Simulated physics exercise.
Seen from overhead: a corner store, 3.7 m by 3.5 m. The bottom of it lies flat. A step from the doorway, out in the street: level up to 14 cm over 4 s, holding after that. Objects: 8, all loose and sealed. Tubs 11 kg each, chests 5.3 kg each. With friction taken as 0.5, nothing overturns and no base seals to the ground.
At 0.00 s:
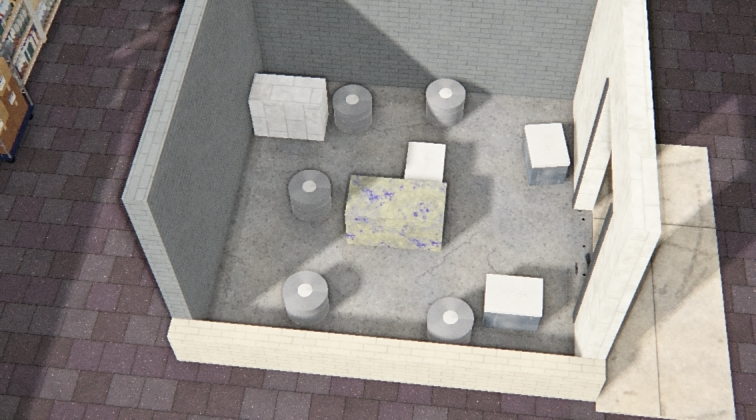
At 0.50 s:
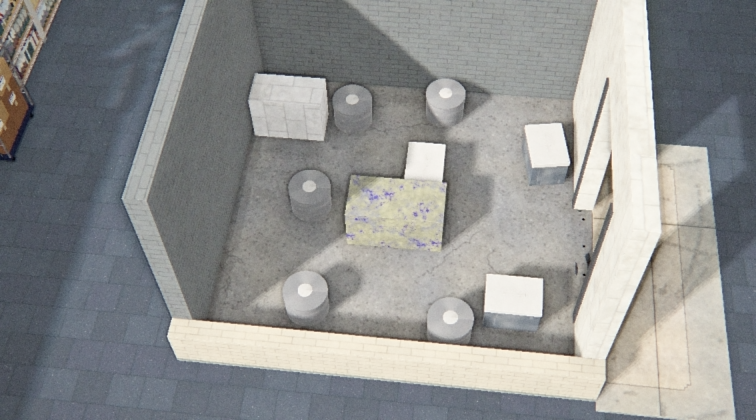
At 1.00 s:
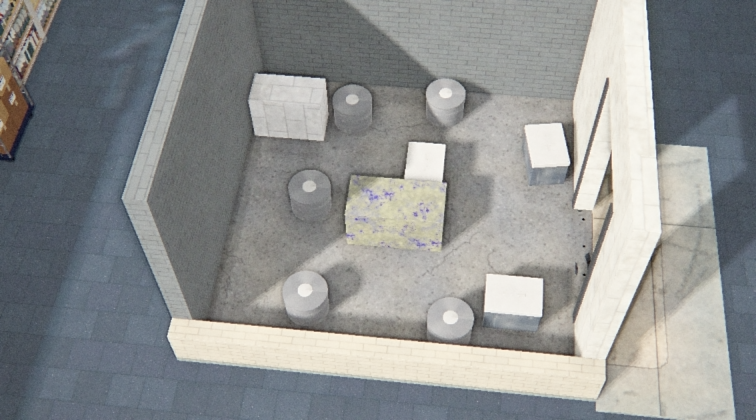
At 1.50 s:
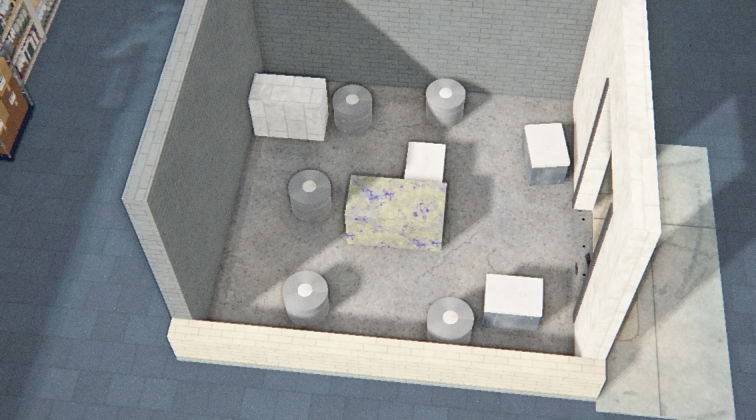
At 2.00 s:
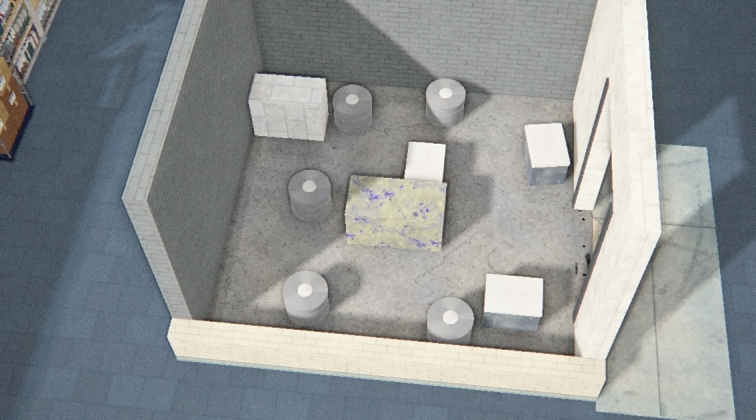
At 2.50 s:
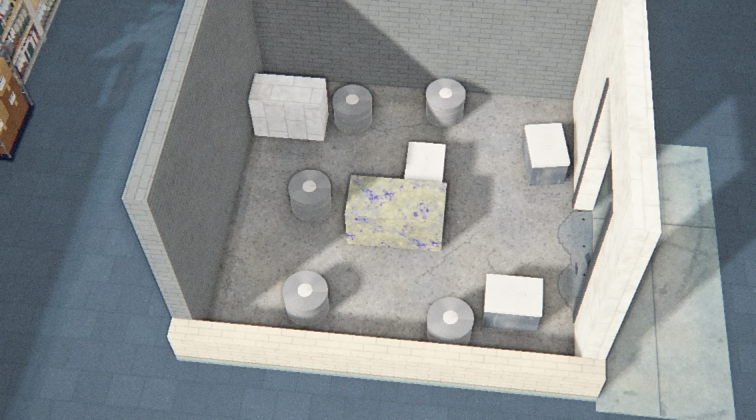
In a roofless corner store seen from above, grey round tubs and pale chests stand motionless around a patterned block, while the paving outside turns from brownish to blue-grey and a small patch of water appears inside the right-hand doorway.
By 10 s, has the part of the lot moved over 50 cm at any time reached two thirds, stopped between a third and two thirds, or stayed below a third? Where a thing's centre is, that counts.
It has stayed below a third.
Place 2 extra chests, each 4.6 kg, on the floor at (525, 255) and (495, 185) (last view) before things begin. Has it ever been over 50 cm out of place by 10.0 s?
So the first ends up beyond that distance while the second ends up beyond that distance.
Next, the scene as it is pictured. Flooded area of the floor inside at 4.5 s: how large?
That flooded area is roughly 3.5 m2.
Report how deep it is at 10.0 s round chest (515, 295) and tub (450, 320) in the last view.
Depth approx. 4 cm / 7 cm.
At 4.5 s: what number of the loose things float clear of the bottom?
At that point I count 0.
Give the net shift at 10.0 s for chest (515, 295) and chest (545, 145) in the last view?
30 cm and 5 cm respectively.
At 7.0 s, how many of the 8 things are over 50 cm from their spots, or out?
By that time the total stands at 1.
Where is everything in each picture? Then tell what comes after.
In the first picture, a tub at (352, 100) rests on the ground; a tub at (309, 187) rests on the ground; water covers 0.0 m2; 0 of 8 have shifted.
In the second picture, a tub at (352, 100) rests on the ground; a tub at (309, 187) rests on the ground; water covers 0.0 m2; 0 of 8 have shifted.
In the third picture, a tub at (352, 100) rests on the ground; a tub at (309, 187) rests on the ground; 0.0 m2 under water; 0 of 8 have shifted.
In the fourth picture, a tub at (352, 100), on the bottom; a tub at (309, 187), on the bottom; water covers 0.0 m2; 0 of 8 have shifted.
In the fifth picture, a tub at (352, 100), on the bottom; a tub at (309, 187), on the bottom; 0.0 m2 under water; 0 of 8 have shifted.
In the sixth picture, a tub at (352, 100), on the bottom; a tub at (309, 187) rests on the ground; 0.1 m2 under water; 0 of 8 have shifted.
After 3.5 s 0 of 8 are over 50 cm from their spots; 0 afloat.
After 4.5 s 0 of 8 are over 50 cm from their spots; 0 afloat.
After 7.0 s 1 of 8 are over 50 cm from their spots; 0 afloat.
After 10.0 s 1 of 8 are over 50 cm from their spots, and 2 have been at some point; 2 afloat.
